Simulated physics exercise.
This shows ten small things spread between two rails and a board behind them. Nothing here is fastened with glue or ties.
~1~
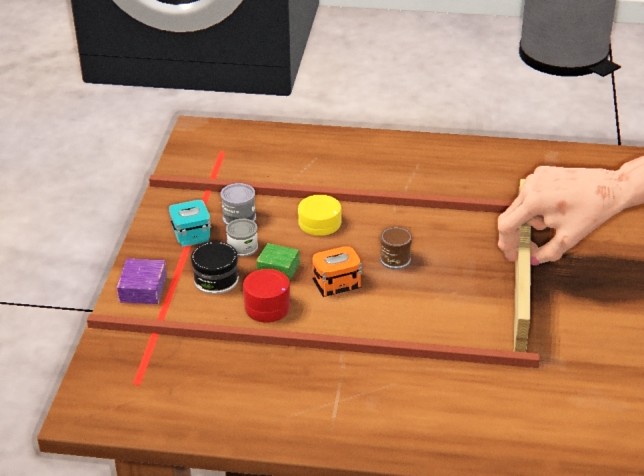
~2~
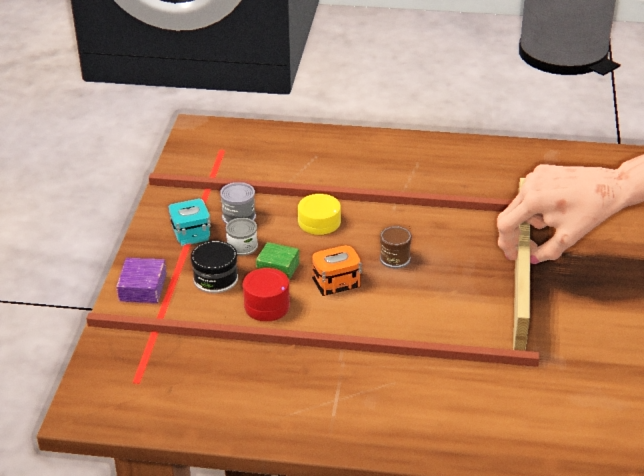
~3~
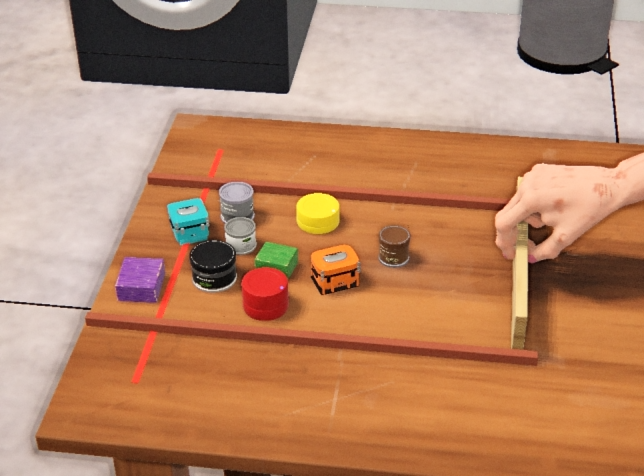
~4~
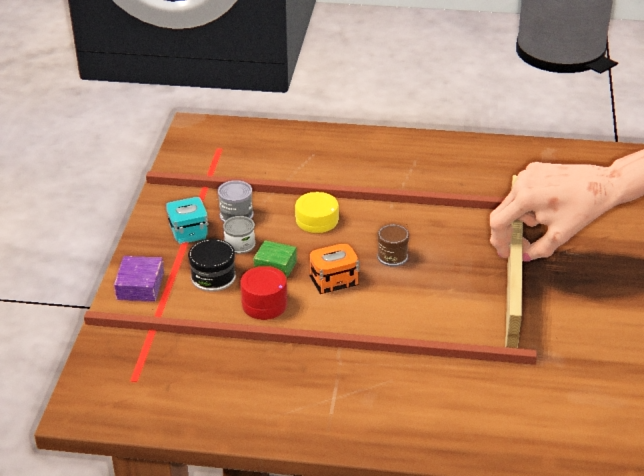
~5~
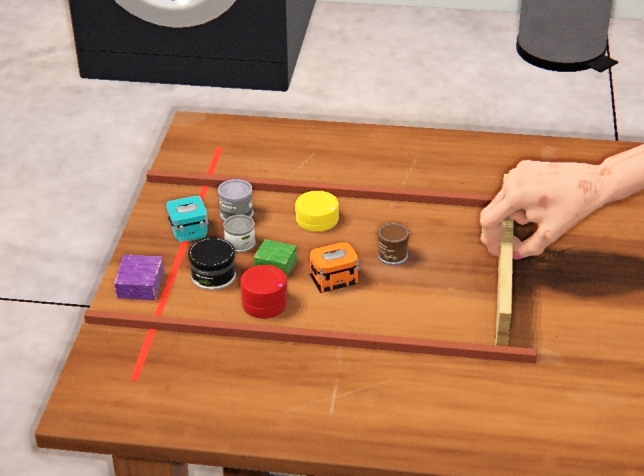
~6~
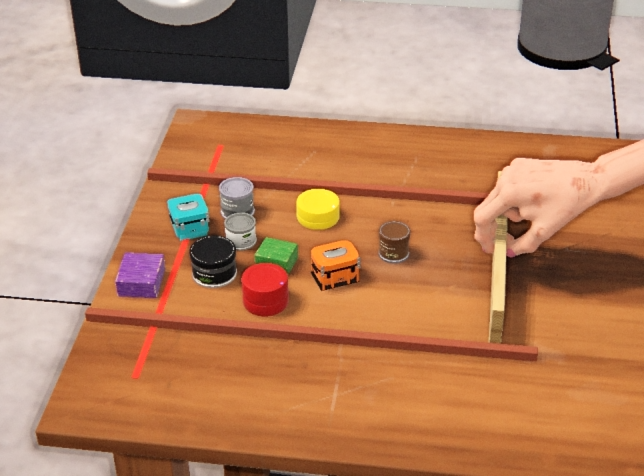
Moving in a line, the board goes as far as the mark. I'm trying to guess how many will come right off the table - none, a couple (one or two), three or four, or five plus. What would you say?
I would say a couple, one or two.
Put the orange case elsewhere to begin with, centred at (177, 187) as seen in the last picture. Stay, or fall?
From that start, the object then is safe.
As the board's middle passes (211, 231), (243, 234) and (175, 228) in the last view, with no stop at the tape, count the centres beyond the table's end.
Counts per position: 0 / 0 / 4.
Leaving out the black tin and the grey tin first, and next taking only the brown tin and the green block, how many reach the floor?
The answer is 0 and then 1.
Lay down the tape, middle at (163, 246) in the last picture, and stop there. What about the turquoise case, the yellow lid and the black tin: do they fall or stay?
First the turquoise case, which leaves the top, then the yellow lid, which stays on top, and the black tin, which leaves the top.
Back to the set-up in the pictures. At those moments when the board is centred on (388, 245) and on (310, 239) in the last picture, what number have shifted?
The counts are 1 and 5.
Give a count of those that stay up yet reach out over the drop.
It's 3.
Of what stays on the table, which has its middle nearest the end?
The answer: The turquoise case.
Early on, none off yet; purple block at rest near (141, 275); turquoise case at rest near (189, 217); black tin at rest near (214, 261).
A while later, none off yet; purple block travelled a little near (115, 278); turquoise case travelled about its own width near (162, 216); black tin travelled about its own width near (155, 261).
Finally, the number that fall off is one or two; lost, purple block.
